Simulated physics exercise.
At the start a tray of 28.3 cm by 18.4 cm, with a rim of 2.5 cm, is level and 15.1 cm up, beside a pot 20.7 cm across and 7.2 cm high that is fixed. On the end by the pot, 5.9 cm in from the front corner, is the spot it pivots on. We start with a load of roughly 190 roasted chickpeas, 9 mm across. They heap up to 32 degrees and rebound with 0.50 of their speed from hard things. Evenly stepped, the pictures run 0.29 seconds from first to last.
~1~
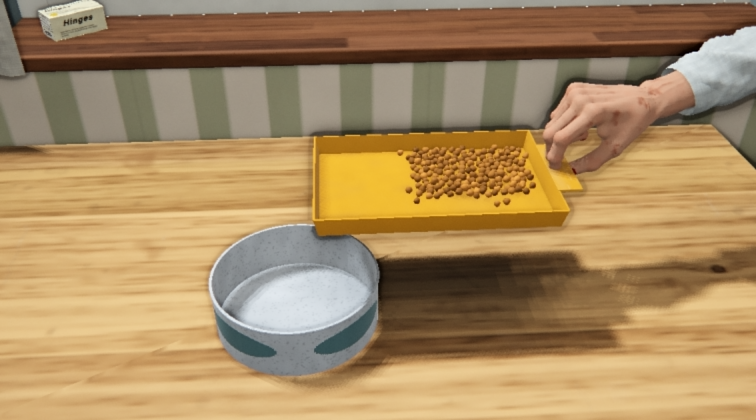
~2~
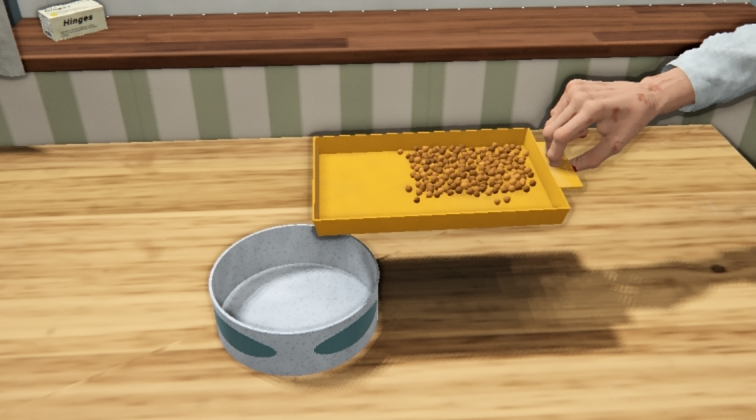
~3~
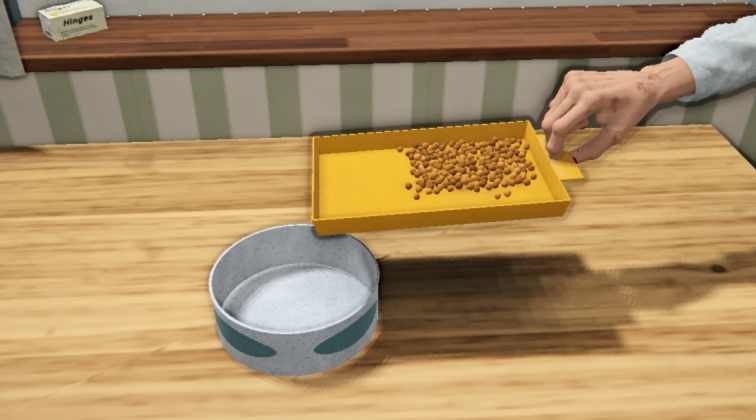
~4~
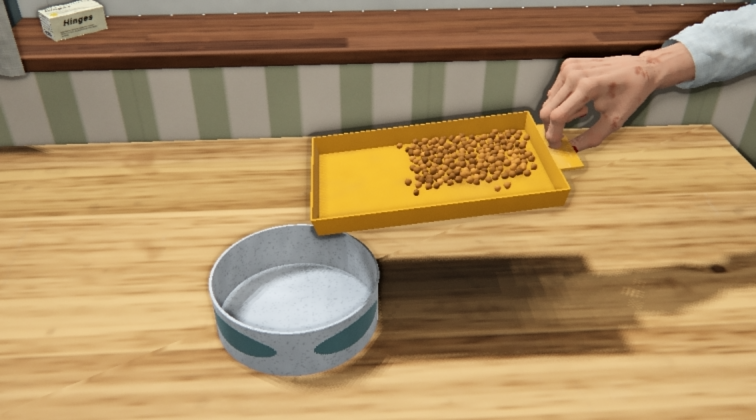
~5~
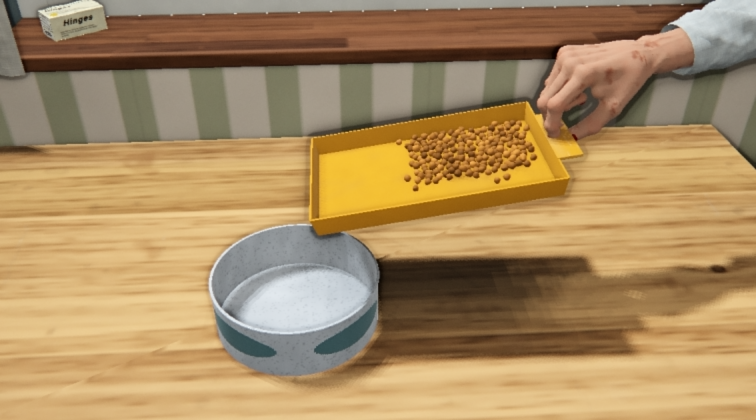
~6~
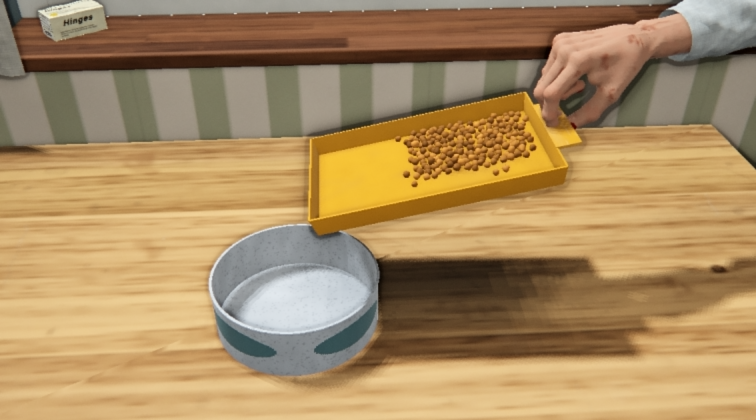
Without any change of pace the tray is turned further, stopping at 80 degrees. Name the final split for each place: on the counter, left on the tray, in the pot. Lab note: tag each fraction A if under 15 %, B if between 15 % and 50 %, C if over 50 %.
Counter = A, tray = C, pot = A.
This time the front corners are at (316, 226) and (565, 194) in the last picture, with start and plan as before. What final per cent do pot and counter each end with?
Pot 5, counter 0.
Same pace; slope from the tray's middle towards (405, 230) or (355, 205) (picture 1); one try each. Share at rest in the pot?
Near 5 and 15 percent, in that order.
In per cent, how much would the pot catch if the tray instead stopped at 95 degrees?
It would be near 55 per cent.
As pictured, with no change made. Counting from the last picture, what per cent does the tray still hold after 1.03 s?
100%, roughly.
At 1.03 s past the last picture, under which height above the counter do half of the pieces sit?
Some 18 cm.
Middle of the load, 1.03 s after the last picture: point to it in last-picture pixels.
Somewhere about (323, 165) in the last view.
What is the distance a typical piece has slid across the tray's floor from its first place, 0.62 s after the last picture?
By then it sits near 16 cm from where it began.
Then, 0.62 s after the last picture, tilt 44 degrees; the tray holds 100 %, the pot 0 %.
Then, 1.03 s after the last picture, tilt 65 degrees; the tray holds 100 %, the pot 0 %.
Then, 1.53 s after the last picture, tilt 80 degrees; the tray holds 95 %, the pot 0 %.
In the end, counter 0 %, tray 95 %, pot 0 %.
